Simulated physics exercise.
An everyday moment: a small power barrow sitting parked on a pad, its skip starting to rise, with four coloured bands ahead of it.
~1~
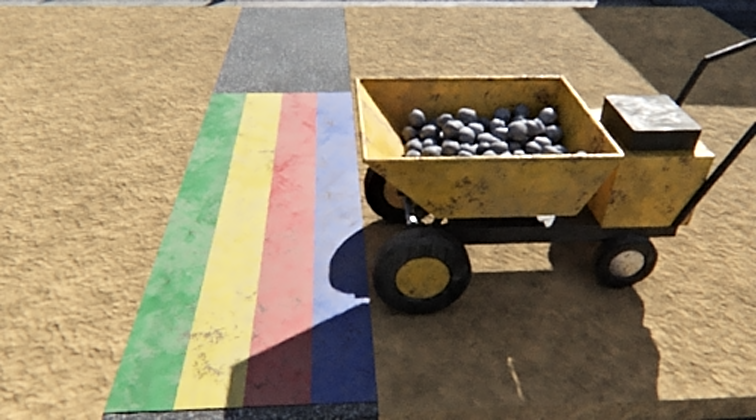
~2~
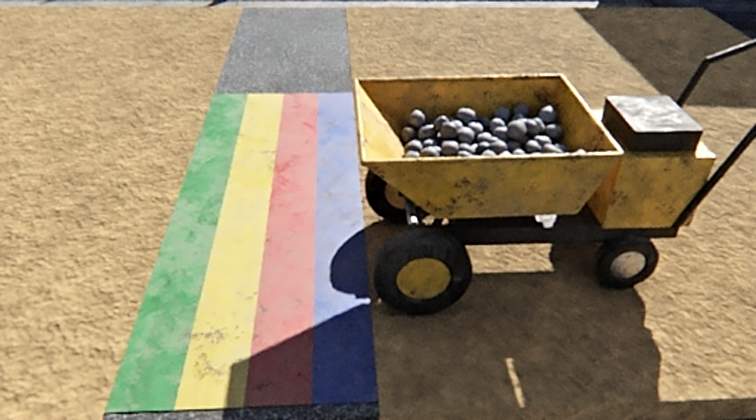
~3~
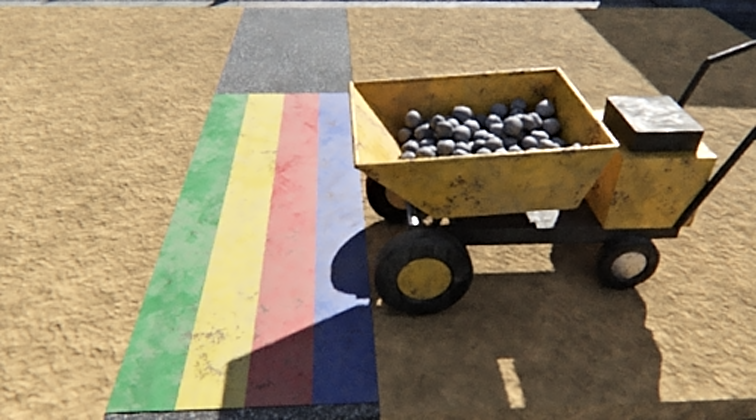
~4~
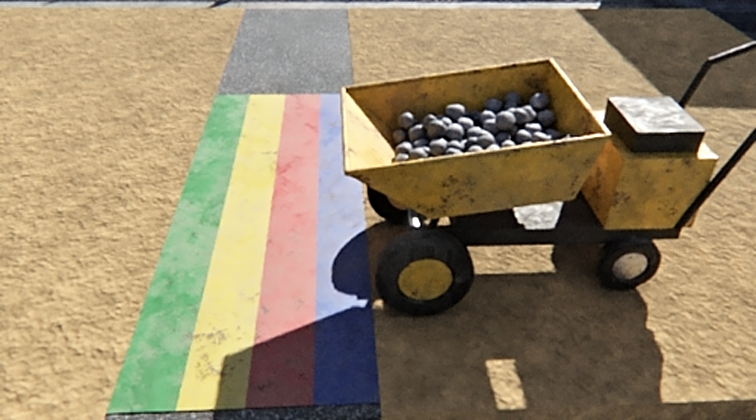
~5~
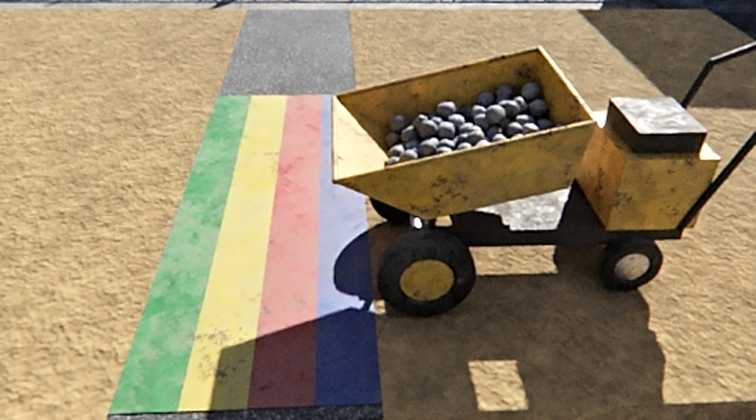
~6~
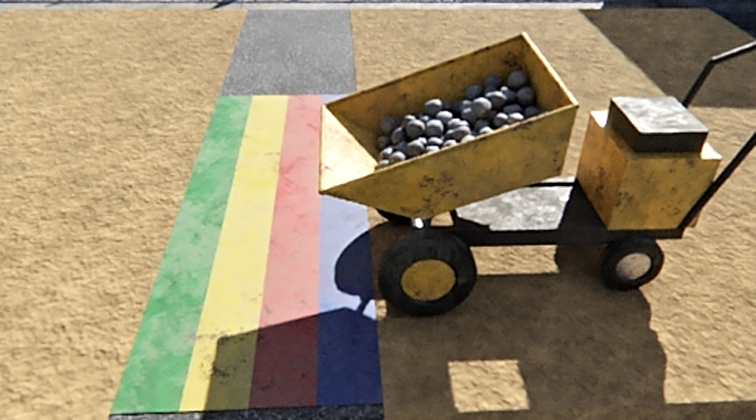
A yellow skip loaded with round grey cobbles tilts steadily toward the coloured bands at left.
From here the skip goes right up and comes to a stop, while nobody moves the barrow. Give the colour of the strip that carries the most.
It is yellow.
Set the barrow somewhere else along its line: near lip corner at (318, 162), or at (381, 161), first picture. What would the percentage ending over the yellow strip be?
Near 20 % and 30 %.
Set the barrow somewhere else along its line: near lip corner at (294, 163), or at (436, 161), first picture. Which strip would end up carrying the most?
The green strip at the first place, then the red strip at the second.
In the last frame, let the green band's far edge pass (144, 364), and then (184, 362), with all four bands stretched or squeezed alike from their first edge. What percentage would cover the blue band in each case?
Respectively 0 and 0 percent.
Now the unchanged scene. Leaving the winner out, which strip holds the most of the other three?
Second: The green strip.
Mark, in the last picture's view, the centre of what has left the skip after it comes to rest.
I'd mark it at roughly (227, 267).
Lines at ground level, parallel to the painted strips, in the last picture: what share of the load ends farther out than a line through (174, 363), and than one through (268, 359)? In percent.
First some 20, then 70 per cent.
Shortly afterwards, skip tipped steeply; the whole lot in the skip.
Next, skip tipped right over; near two thirds in the skip; a little over the red strip; near a quarter over the yellow strip; only a few over the green strip; only a few falling.
Some moments later, skip tipped right over; near a quarter in the skip; a little over the red strip; near a third over the yellow strip; near a quarter over the green strip; a little off the paint.
In the end, skip tipped right over; near a quarter in the skip; none at all over the blue strip; a little over the red strip; near a third over the yellow strip; near a quarter over the green strip; a little off the paint.
